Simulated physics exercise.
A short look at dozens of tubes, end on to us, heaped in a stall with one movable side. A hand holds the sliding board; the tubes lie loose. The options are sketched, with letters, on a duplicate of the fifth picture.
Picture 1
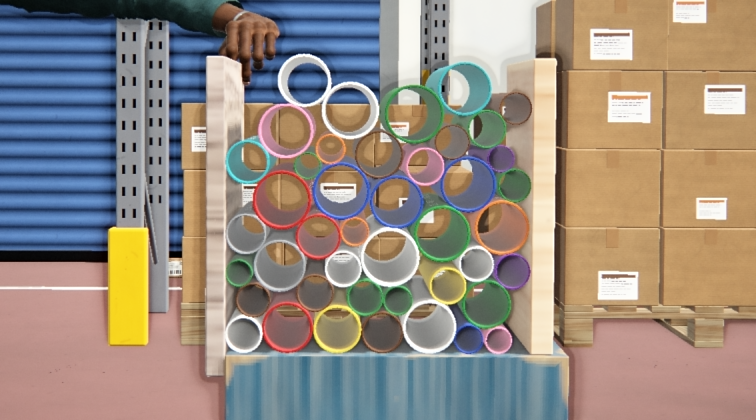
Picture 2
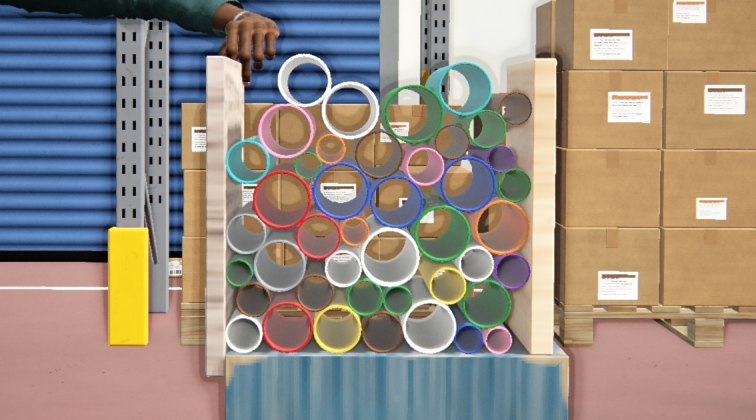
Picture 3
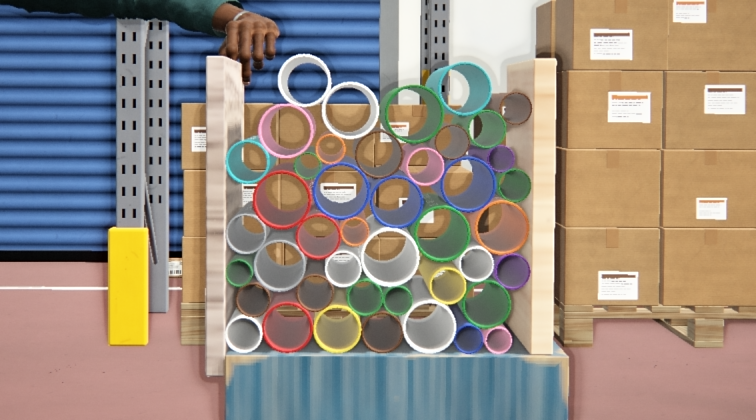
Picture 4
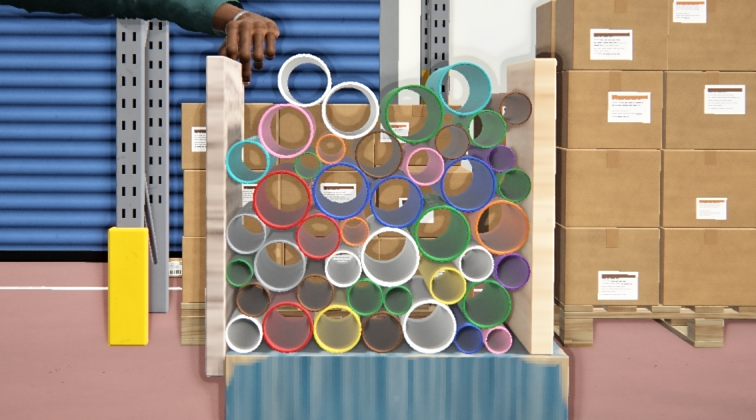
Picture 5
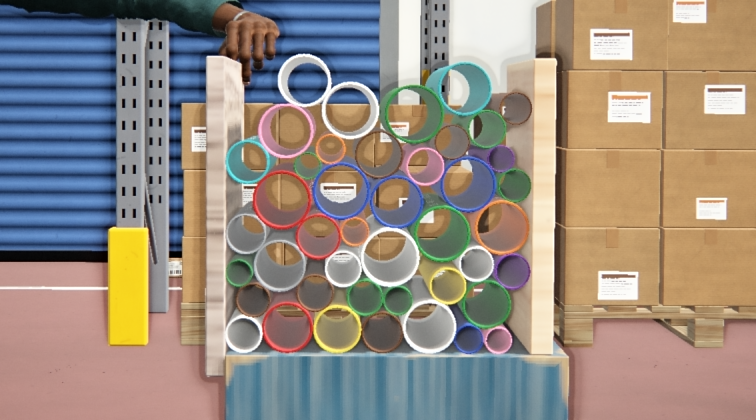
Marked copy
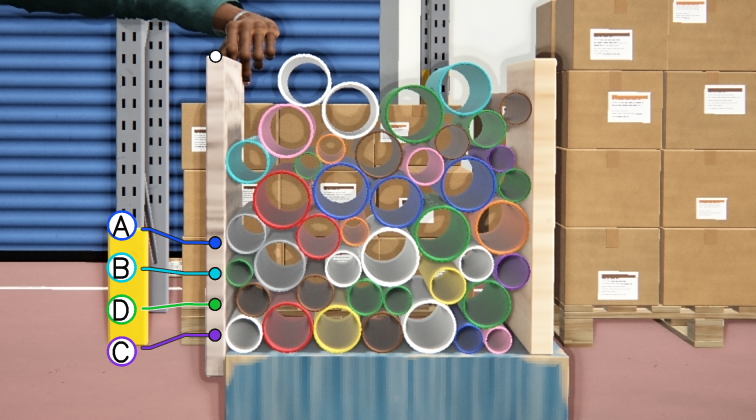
In a warehouse with a blue shutter and stacked cardboard boxes, dozens of colourful tubes of different sizes lie heaped between two upright boards on a blue base. A hand rests at the top of the left board throughout, and neither it nor the tubes visibly move.
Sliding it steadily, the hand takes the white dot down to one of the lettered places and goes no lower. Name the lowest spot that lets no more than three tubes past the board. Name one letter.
Stop at A.
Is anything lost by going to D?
At D: Yes.
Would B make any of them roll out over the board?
Yes, at B.
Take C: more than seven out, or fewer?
It loses more than seven.
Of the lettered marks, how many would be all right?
The number is one.
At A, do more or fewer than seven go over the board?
It loses fewer than seven.
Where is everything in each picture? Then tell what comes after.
The first frame shows a white tube (476, 264); a red tube (318, 237); an orange tube (355, 232).
The second frame shows an orange tube (355, 232); a brown tube (379, 155).
The third frame shows an orange tube (330, 149); a turquoise tube (464, 89).
The fourth frame shows side board (226, 207); a white tube (244, 335).
The fifth frame shows a blue tube (469, 339); a green tube (397, 301); a white tube (476, 264).
On the marked copy, A at (215, 242); B at (215, 274); C at (215, 335); D at (215, 305); the white dot at (216, 56).
Following A. Soon after the start, top of the board (226, 137).
Later, top of the board (226, 226).
In the end, top of the board (226, 242), three out over the board.
As for the rest, B more than three out over the board; C more than three out over the board; D more than three out over the board.
